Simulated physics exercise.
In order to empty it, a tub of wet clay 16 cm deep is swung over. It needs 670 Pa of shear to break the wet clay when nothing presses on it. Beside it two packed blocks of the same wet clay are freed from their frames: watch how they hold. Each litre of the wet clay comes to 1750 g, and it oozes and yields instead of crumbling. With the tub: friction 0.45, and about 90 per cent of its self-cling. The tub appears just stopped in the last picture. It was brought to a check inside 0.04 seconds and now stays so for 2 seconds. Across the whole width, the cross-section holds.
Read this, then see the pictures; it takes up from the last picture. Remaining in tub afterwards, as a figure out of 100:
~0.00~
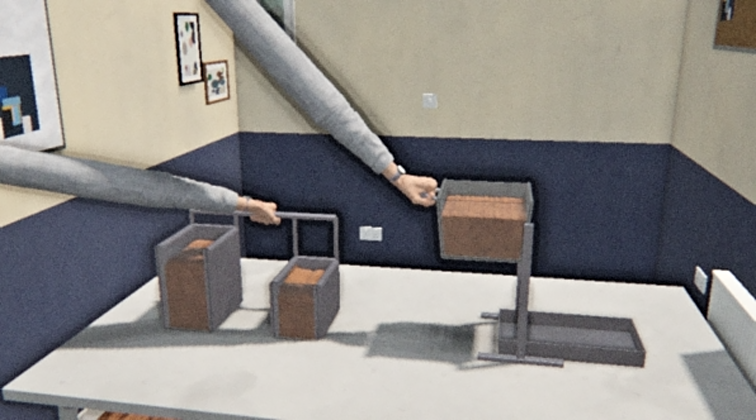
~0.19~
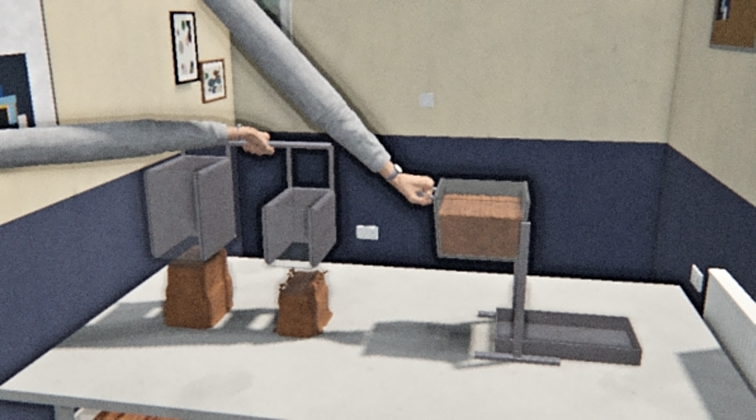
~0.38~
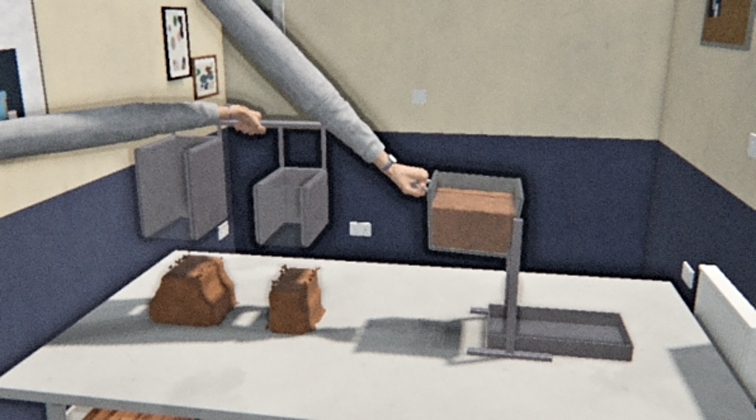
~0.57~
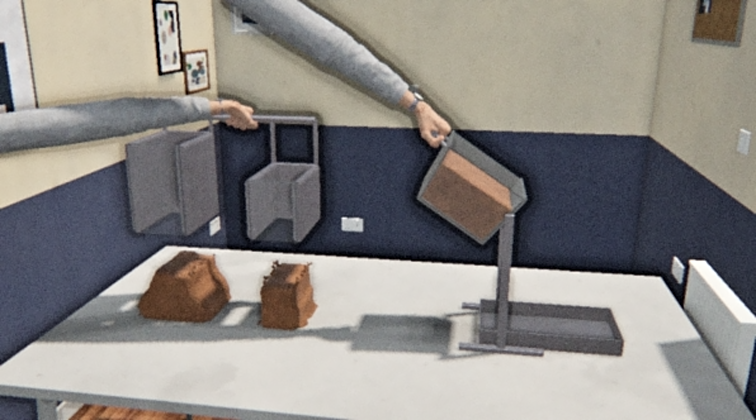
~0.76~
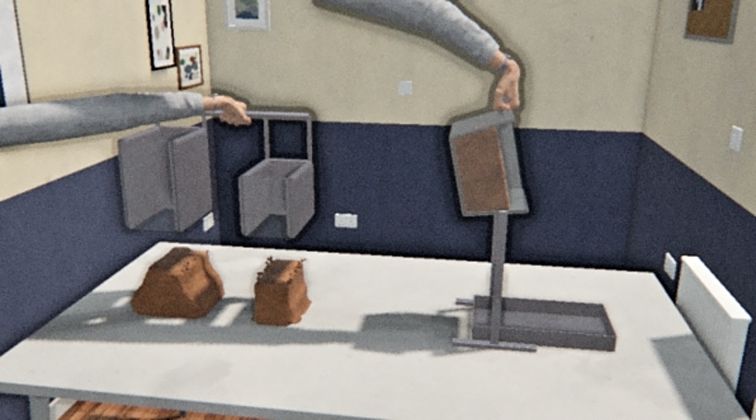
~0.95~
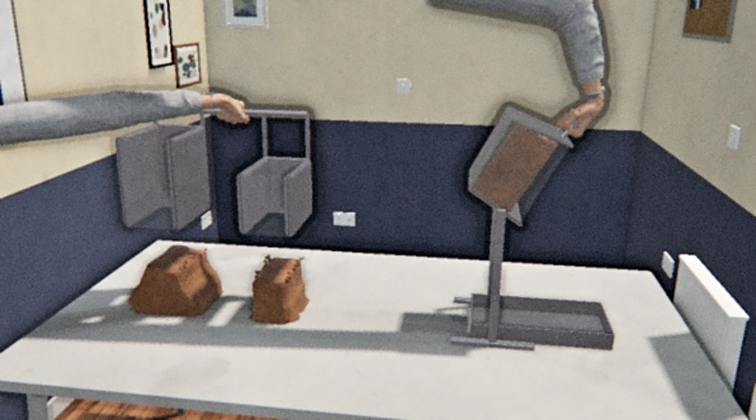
Near 0 %.
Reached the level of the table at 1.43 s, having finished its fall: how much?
At that moment, near 80 % is down.
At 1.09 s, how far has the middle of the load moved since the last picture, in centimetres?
Shift: Roughly 11 cm.
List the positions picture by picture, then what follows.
The first frame shows handle-side rim at (440, 199), tilt 0 degrees; top of the wet clay at (479, 216); blocks stand 23 cm, 15 cm (left to right).
The second frame shows handle-side rim at (437, 197), tilt 0 degrees; top of the wet clay at (476, 215); blocks stand 21 cm, 15 cm (left to right).
The third frame shows handle-side rim at (431, 190), tilt 3 degrees; top of the wet clay at (436, 207); blocks stand 17 cm, 15 cm (left to right).
The fourth frame shows handle-side rim at (451, 147), tilt 34 degrees; top of the wet clay at (445, 164); blocks stand 16 cm, 15 cm (left to right).
The fifth frame shows handle-side rim at (514, 122), tilt 78 degrees; top of the wet clay at (491, 129); blocks stand 16 cm, 15 cm (left to right).
The sixth frame shows handle-side rim at (571, 148), tilt 117 degrees; top of the wet clay at (518, 127); blocks stand 16 cm, 15 cm (left to right).
After 1.09 s, the tub is at 117 degrees and holds 51 %.
After 1.26 s, the tub is at 117 degrees and holds 5 %.
After 1.43 s, the tub is at 117 degrees and holds 0 %.
After 1.60 s, the tub is at 117 degrees and holds 0 %.
After 2.95 s, at the end, the tub is at 117 degrees and holds 0 %.
